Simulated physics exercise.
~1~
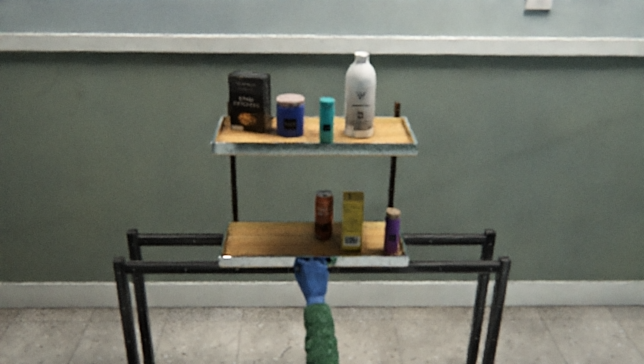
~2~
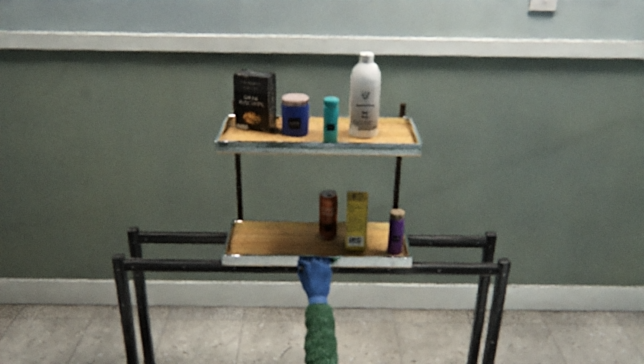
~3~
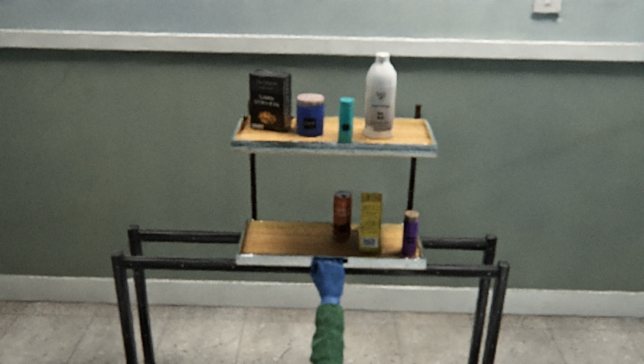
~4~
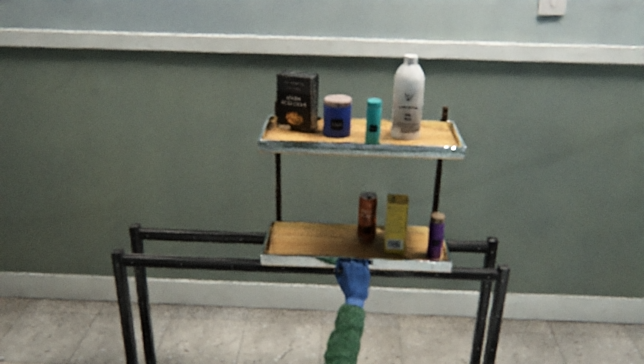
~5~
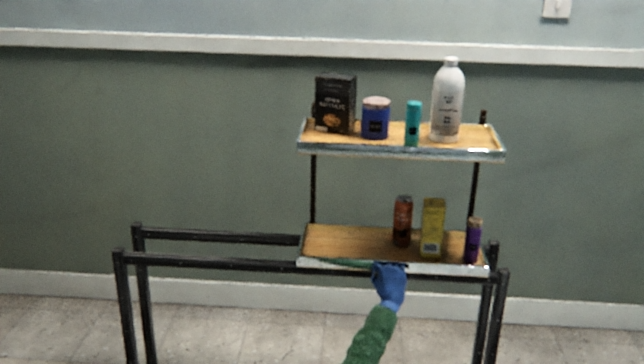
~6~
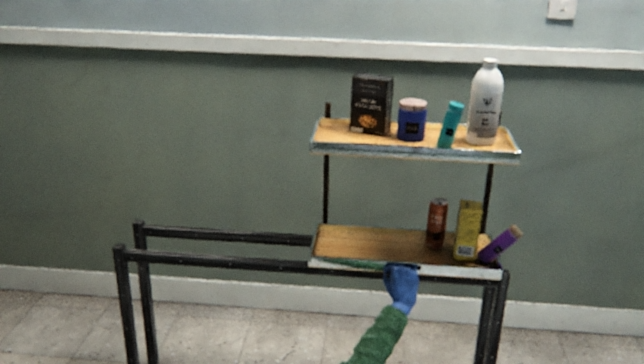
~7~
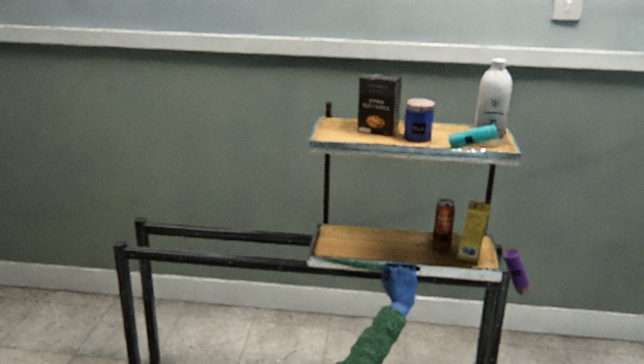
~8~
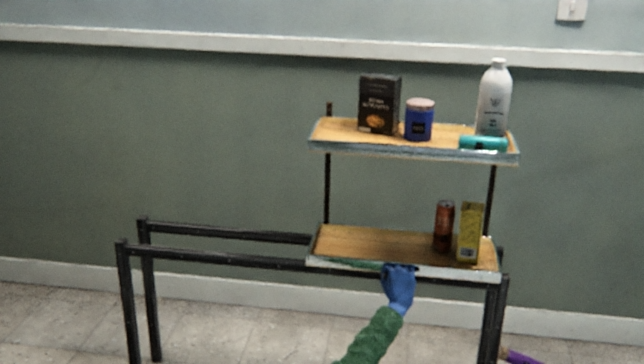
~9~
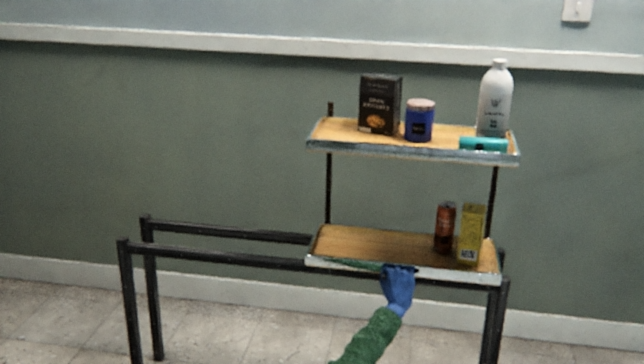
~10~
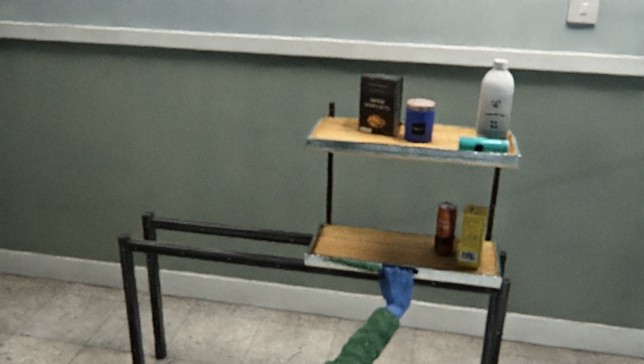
A blue-gloved hand in a green sleeve grips the front of a two-tier wooden tray rack on black rails, seen from the front against a grey-green wall. The upper tray holds a black packet, blue jar, turquoise shaker and white bottle; the lower holds an orange can, yellow carton and purple shaker. The hand moves the rack right, faster and faster, until it stops abruptly at the right end. The purple shaker tips over the edge and falls towards the floor, while the turquoise one topples and stays lying on its tray. Everything else remains upright as the rack rests.
